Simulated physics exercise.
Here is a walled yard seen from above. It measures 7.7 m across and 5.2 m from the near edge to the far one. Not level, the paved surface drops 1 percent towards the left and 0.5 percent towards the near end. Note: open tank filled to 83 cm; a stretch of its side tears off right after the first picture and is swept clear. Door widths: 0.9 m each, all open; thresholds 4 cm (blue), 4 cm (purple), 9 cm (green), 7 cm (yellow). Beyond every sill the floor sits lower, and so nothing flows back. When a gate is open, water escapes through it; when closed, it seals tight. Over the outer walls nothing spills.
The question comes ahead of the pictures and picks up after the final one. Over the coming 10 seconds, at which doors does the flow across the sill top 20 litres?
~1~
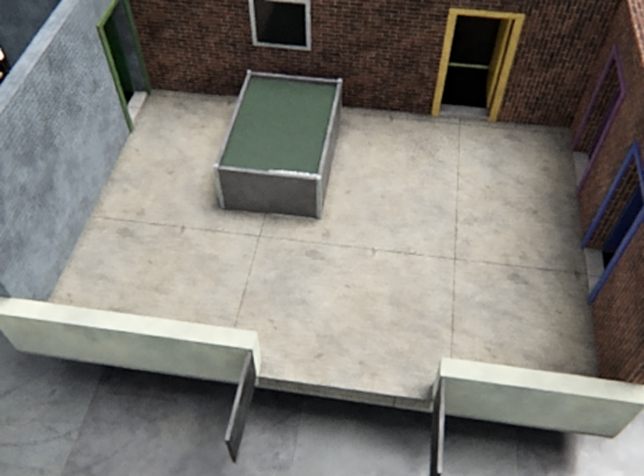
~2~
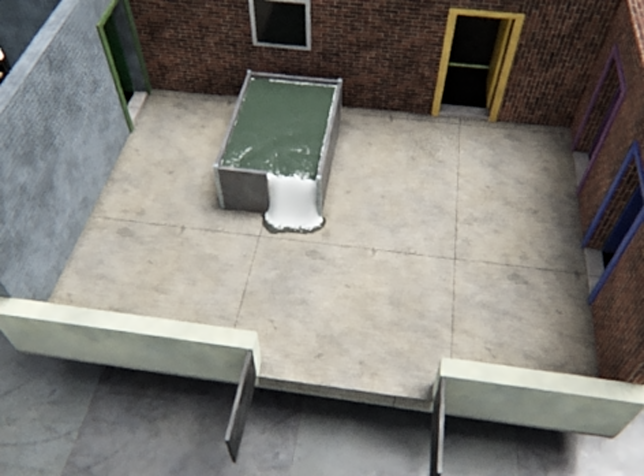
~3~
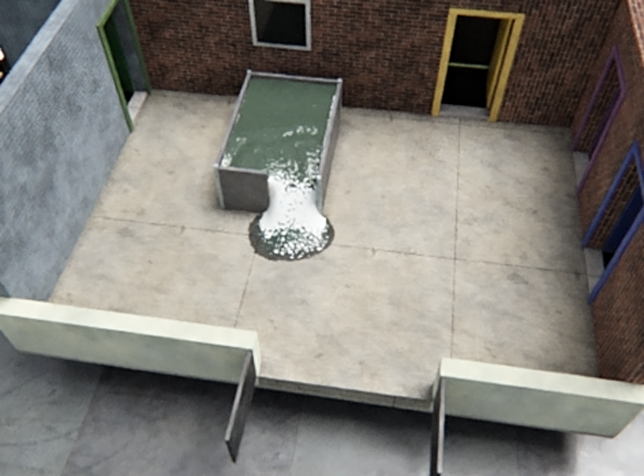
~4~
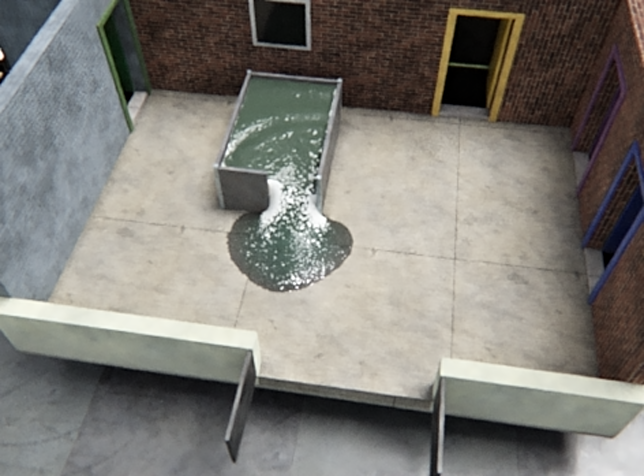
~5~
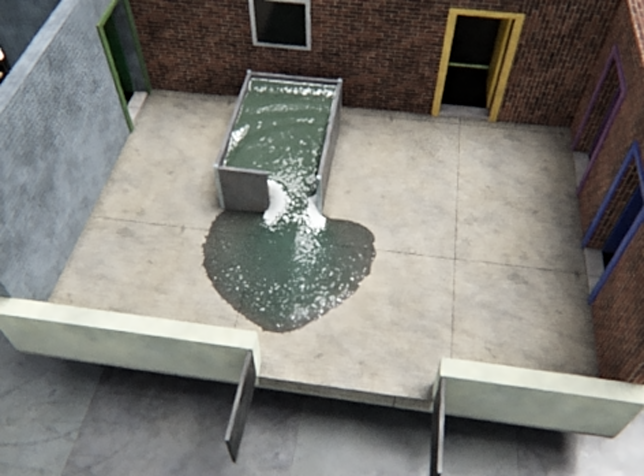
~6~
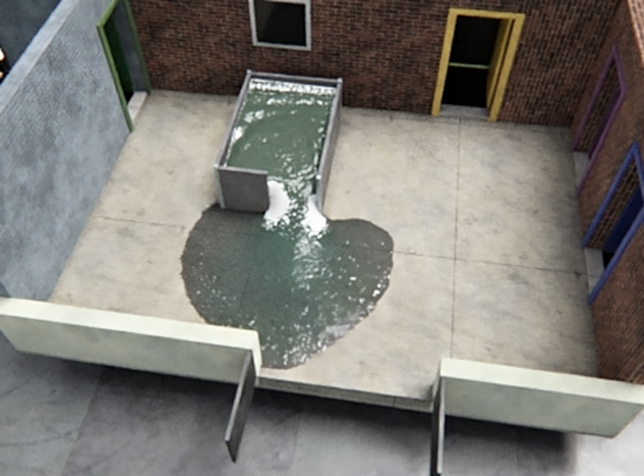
Result: The blue door will undershoot the limit, the purple door will undershoot the limit, the green door will undershoot the limit, the yellow door will undershoot the limit.
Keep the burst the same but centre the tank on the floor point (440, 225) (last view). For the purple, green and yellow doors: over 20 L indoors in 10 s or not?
Against the limit, the purple door exceeds it, the green door stays within it and the yellow door exceeds it.
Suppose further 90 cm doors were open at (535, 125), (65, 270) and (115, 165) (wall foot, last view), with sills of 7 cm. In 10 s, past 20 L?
So, in the order given, it's shy of the mark, then beyond the mark, then shy of the mark.
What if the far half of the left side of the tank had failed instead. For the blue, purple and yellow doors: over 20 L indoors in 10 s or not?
So blue stays lower, purple stays lower, yellow stays lower.
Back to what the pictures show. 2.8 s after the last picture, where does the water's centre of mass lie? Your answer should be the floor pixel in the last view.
Near (264, 219).
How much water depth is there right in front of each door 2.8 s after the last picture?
In centimetres - blue: 1, purple: 0, green: 0, yellow: 0.
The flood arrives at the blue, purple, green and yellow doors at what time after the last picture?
Arrival: Blue 2.8 s, purple not within the 10 s, green 3.2 s, yellow 8.0 s.
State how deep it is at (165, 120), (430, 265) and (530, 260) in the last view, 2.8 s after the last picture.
Spot by spot: Some 0, 1, then 0 cm.
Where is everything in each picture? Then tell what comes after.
In the first frame, the open tank at (282, 125) is whole and still, 83 cm deep.
In the second frame, the front is at (270, 226), 0.4 m from the gap at (294, 201); 0.2 m2 of floor is under water; 83 cm left at the back of the open tank.
In the third frame, water pours out at (294, 203) and has run 0.9 m, to (271, 254); typically 10 cm deep outside, 83 cm at the open tank's back.
In the fourth frame, the front is at (288, 287), 1.4 m from the gap at (294, 203); 1.8 m2 of floor is under water; 83 cm left at the back of the open tank.
In the fifth frame, the front is at (283, 326), 2.1 m from the gap at (294, 203); 3.7 m2 of floor is under water; 76 cm left at the back of the open tank.
In the sixth frame, water pours out at (294, 203) and has run 2.6 m, to a hidden place; typically 4 cm deep outside, 69 cm at the open tank's back.
Then, 0.7 s after the last picture water covers 25 % of the floor and is deepest (36 cm) near (294, 226); blue door not reached, purple door not reached, green door not reached, yellow door not reached.
Then, 1.5 s after the last picture water covers 30 % of the floor and is deepest (32 cm) near (36, 328); blue door not reached, purple door not reached, green door not reached, yellow door not reached.
Then, 2.8 s after the last picture water covers 40 % of the floor and is deepest (24 cm) near (48, 330); blue door 1 cm at the sill, 0 L in, purple door not reached, green door not reached, yellow door not reached.
Then, 5.3 s after the last picture water covers 65 % of the floor and is deepest (15 cm) near (36, 328); blue door 2 cm at the sill, 0 L in, purple door not reached, green door 5 cm at the sill, 0 L in, yellow door not reached.
Then, 9.3 s after the last picture water covers 75 % of the floor and is deepest (10 cm) near (120, 156); blue door 1 cm at the sill, 0 L in, purple door not reached, green door 9 cm at the sill, 2 L in, yellow door 2 cm at the sill, 0 L in.
